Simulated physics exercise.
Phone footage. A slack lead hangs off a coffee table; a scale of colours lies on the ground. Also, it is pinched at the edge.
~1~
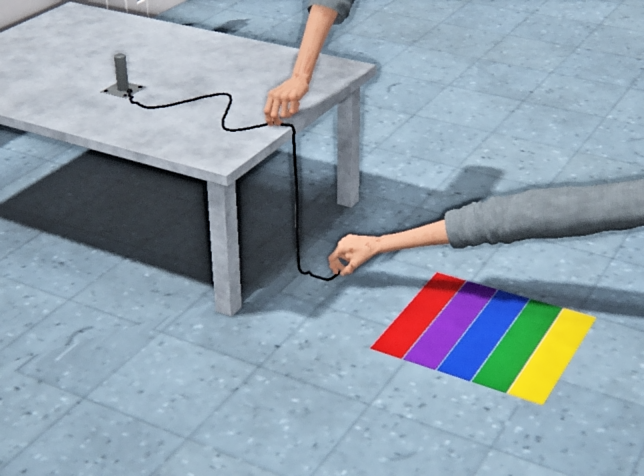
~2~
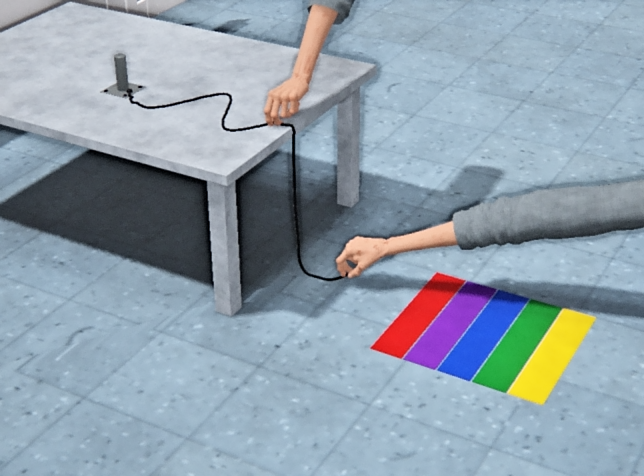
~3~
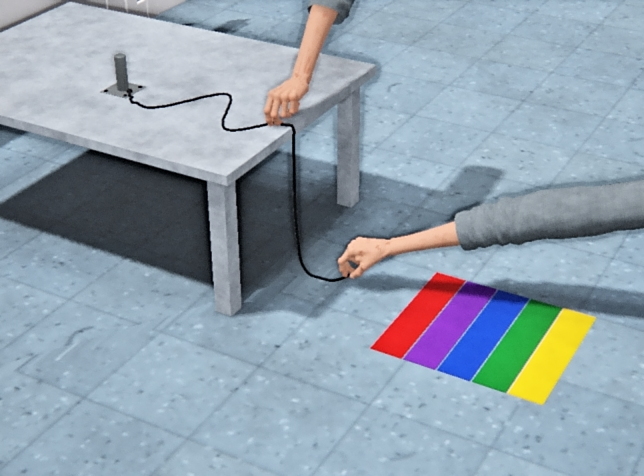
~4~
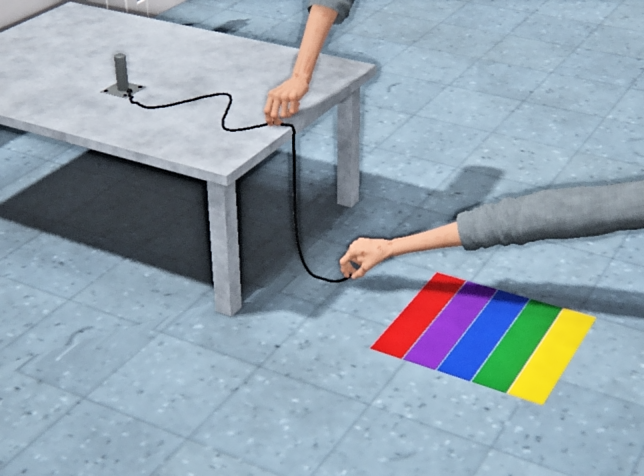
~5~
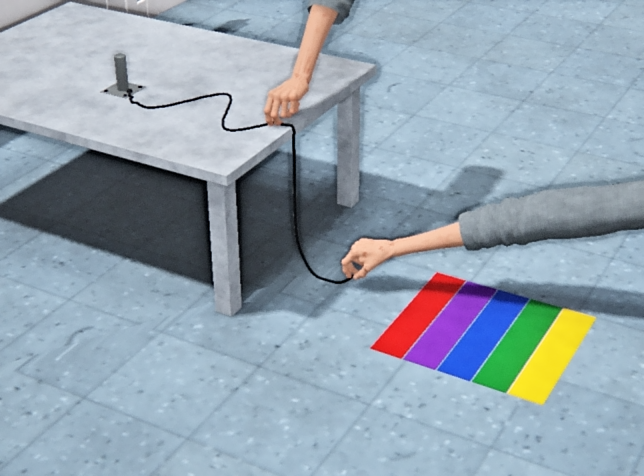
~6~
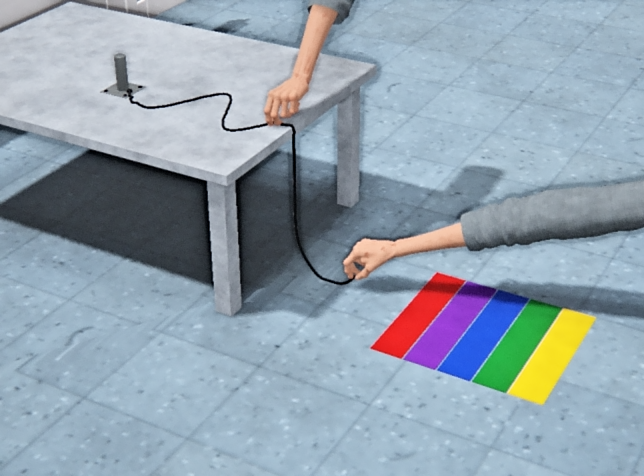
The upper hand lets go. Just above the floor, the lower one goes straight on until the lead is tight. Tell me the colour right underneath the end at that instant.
Right underneath is yellow.
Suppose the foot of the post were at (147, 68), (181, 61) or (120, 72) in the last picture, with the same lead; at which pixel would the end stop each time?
Try by try, about (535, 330), (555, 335) and (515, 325).
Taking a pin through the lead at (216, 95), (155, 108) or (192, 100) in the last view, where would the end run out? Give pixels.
Taking them in turn, I'd expect around (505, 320), (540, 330) and finally (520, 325).
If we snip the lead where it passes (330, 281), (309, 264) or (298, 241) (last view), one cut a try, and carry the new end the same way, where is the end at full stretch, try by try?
Roughly (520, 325), (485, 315), (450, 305).
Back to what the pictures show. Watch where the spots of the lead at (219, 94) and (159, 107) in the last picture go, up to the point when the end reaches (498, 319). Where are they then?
First: (243, 113). Second: (186, 100).
Soon after, end near (498, 319); over blue.
Then, end near (536, 330); over green.
At full stretch, end near (559, 337); over yellow. The yellow one.
